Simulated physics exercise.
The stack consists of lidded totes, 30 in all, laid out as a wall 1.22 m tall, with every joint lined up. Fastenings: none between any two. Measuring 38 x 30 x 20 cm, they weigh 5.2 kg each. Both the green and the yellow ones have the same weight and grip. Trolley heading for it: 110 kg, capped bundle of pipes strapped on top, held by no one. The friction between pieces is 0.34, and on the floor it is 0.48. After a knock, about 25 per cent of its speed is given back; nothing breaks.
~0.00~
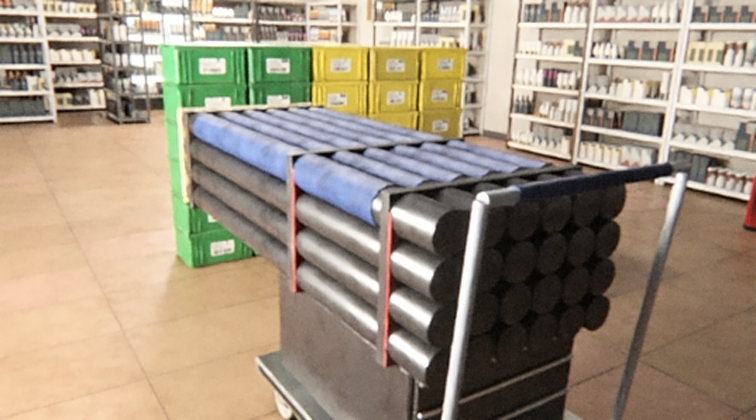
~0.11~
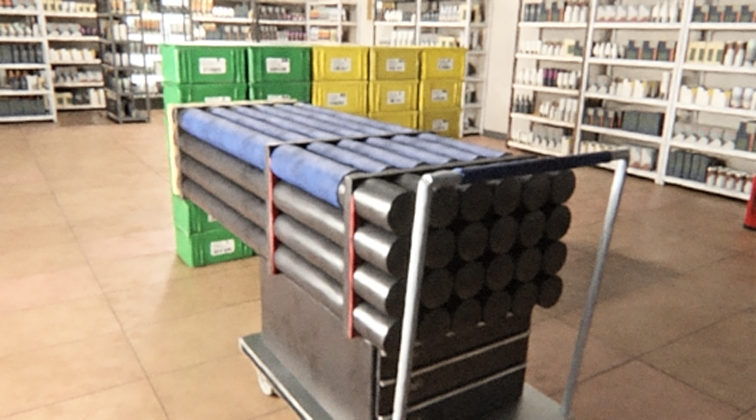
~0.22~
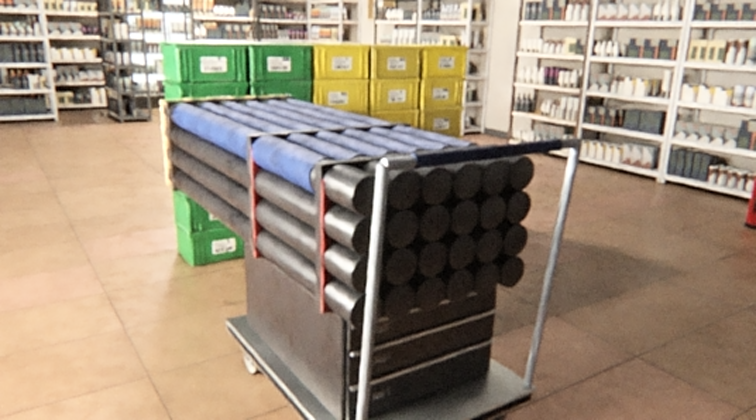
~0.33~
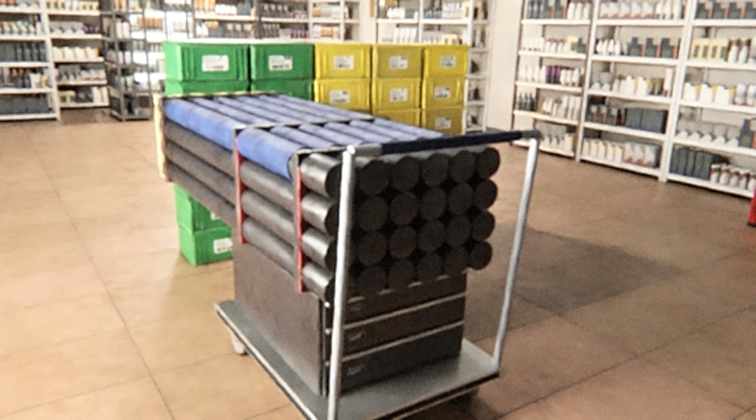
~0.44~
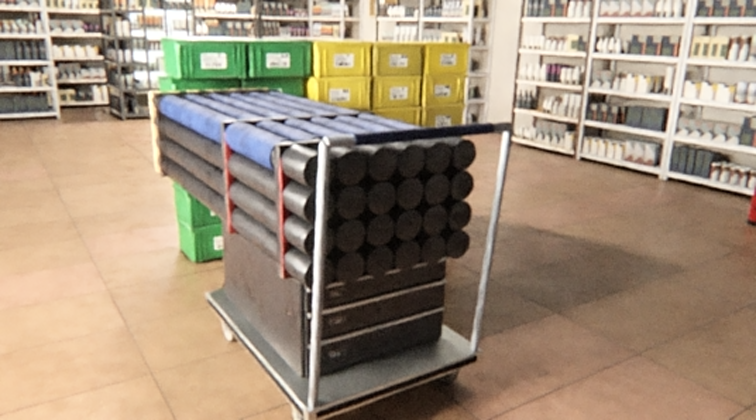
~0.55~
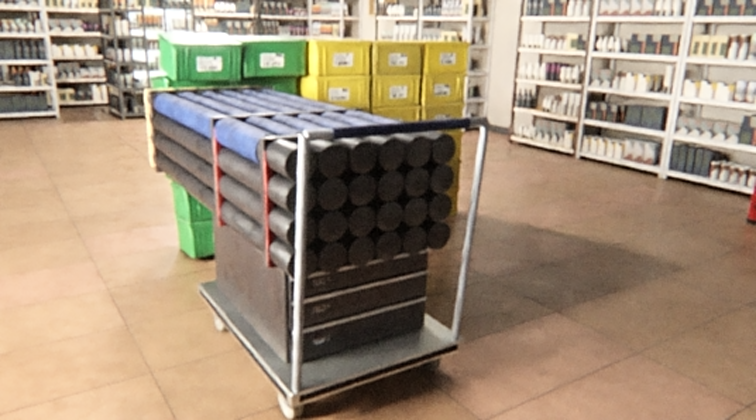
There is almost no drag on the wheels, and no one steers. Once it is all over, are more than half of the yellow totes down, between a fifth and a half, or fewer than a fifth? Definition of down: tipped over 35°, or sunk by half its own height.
Of the yellow totes, fewer than a fifth end down.
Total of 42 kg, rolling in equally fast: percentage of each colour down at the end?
In that case green comes to 90 and yellow to 0 percent.
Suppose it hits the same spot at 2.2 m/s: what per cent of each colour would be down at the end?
You'd end up with green at 60 per cent down and yellow at 0 per cent.
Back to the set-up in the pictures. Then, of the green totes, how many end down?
Looking at green, I make it 9 down at the end.
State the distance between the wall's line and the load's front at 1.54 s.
Some 85 centimetres.
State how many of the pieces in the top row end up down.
From the top row, the count is 2.
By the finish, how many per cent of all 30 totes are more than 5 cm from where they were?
Answer: 40 %.
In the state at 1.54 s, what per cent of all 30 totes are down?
At that instant, 30 percent.
After 0.70 s, load 34 cm past the wall's line, still rolling; none of the 18 yellow totes down (0 of 30 in all colours); top yellow tote unmoved; top green tote leaning 17°.
After 0.96 s, load 51 cm past the wall's line, still rolling; none of the 18 yellow totes down (8 of 30 in all colours); top yellow tote unmoved; top green tote leaning 37°, 14 cm lower.
After 1.54 s, load 85 cm past the wall's line, still rolling; none of the 18 yellow totes down (9 of 30 in all colours); top yellow tote unmoved; top green tote upside down.
At rest (3.4 s), load 1.00 m past the wall's line, stopped; none of the 18 yellow totes down (9 of 30 in all colours); top yellow tote unmoved; top green tote 1.02 m lower. That is 0 per cent. As the last picture would show them, middles, top yellow tote near (386, 57), top green tote near (164, 177).
